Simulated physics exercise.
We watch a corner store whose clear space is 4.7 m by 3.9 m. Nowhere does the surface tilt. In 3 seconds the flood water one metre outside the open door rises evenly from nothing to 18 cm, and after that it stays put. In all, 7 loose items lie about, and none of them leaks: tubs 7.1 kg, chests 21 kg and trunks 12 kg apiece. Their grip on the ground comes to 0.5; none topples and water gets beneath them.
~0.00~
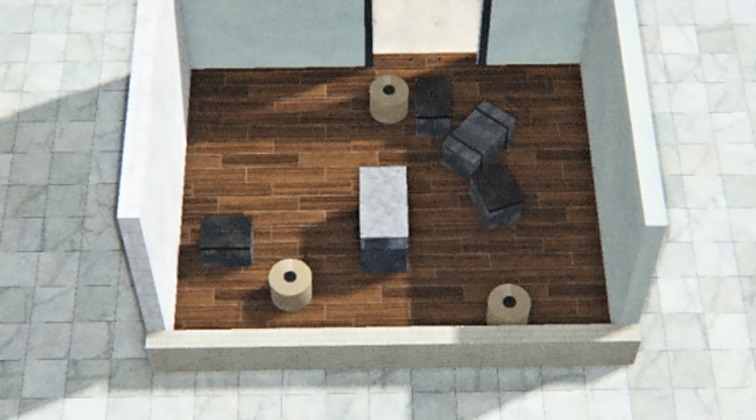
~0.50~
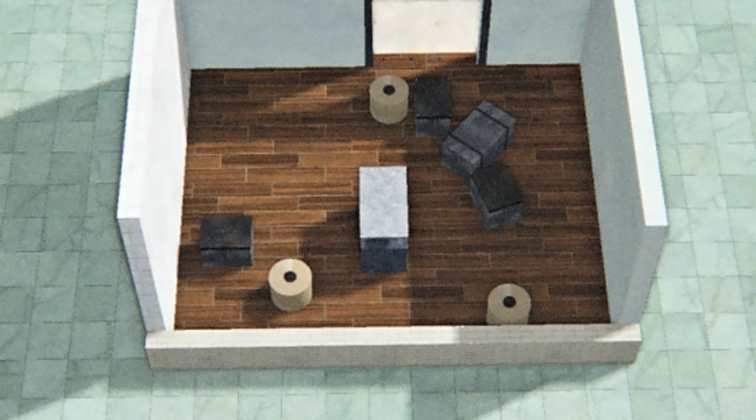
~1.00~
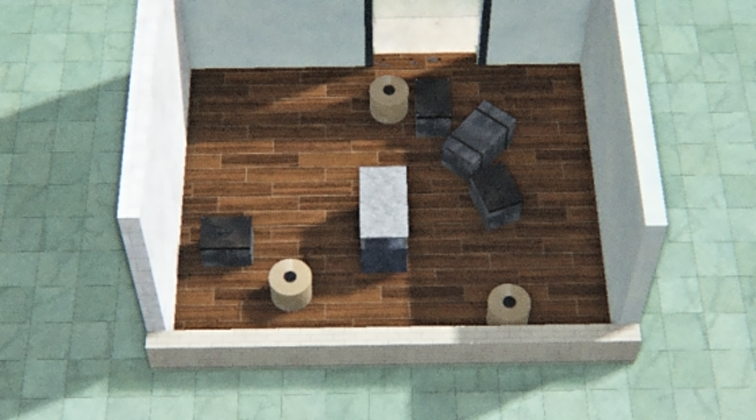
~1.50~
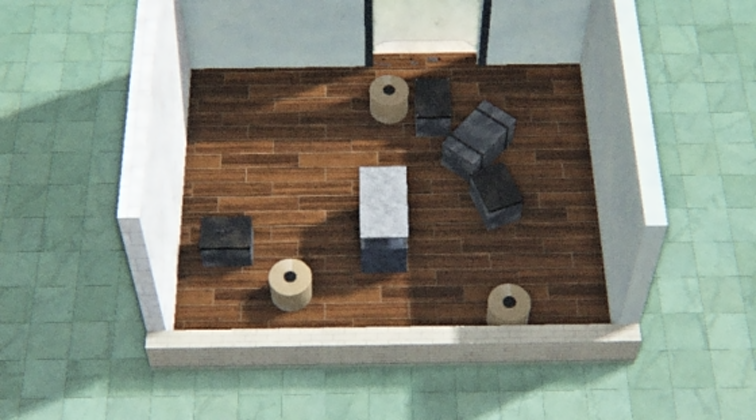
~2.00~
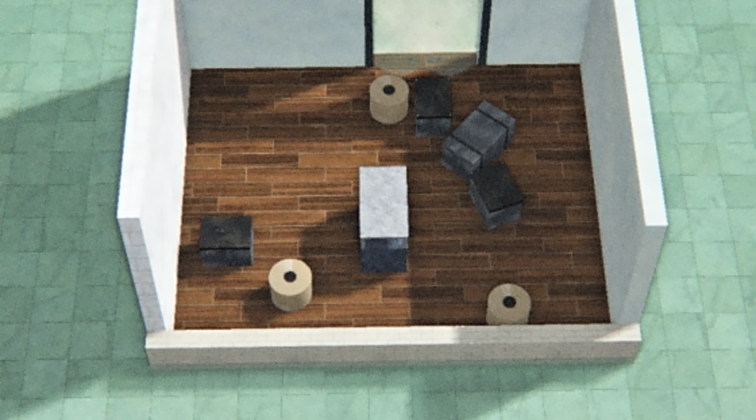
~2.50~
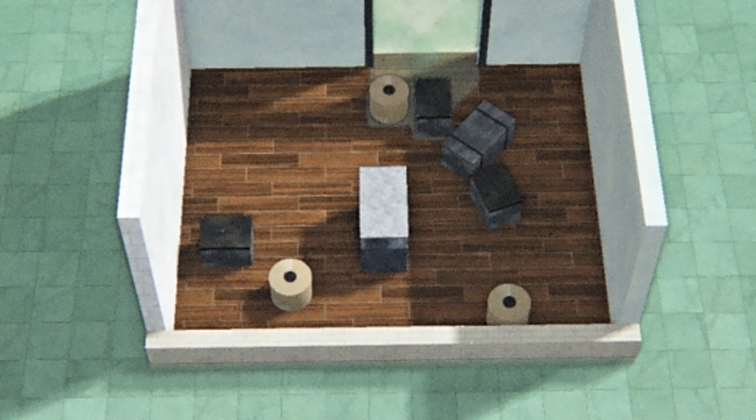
In a small corner store with a wooden floor, dark boxes and pale round tubs stayed put while greenish water spread over the paving outside, then crept in through the doorway at the back.
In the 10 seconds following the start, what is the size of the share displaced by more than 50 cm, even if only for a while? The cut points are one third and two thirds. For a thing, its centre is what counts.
One third up to two thirds.
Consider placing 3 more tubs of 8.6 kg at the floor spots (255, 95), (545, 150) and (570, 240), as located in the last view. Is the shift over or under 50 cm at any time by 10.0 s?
Result, in listed order: Not exceeded / exceeded / exceeded.
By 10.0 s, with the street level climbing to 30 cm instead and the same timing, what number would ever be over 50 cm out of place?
Count under that change: 7.
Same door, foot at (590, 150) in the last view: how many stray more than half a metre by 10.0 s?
In that case the number is 1.
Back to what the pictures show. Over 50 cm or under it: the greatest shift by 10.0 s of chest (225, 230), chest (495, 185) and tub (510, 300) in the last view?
Order as asked - a smaller shift, a smaller shift, a bigger shift.
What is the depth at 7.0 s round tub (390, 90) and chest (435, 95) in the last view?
I'd put it at 5 cm and 6 cm respectively.
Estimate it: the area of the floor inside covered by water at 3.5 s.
I'd put it close to 2.5 m2.
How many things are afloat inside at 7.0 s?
Then: 1.
After 3.5 s 0 of 7 are over 50 cm from their spots; 0 afloat.
After 4.5 s 1 of 7 are over 50 cm from their spots; 0 afloat.
After 7.0 s 2 of 7 are over 50 cm from their spots; 1 afloat.
After 10.0 s 4 of 7 are over 50 cm from their spots, and 4 have been at some point; 4 afloat.
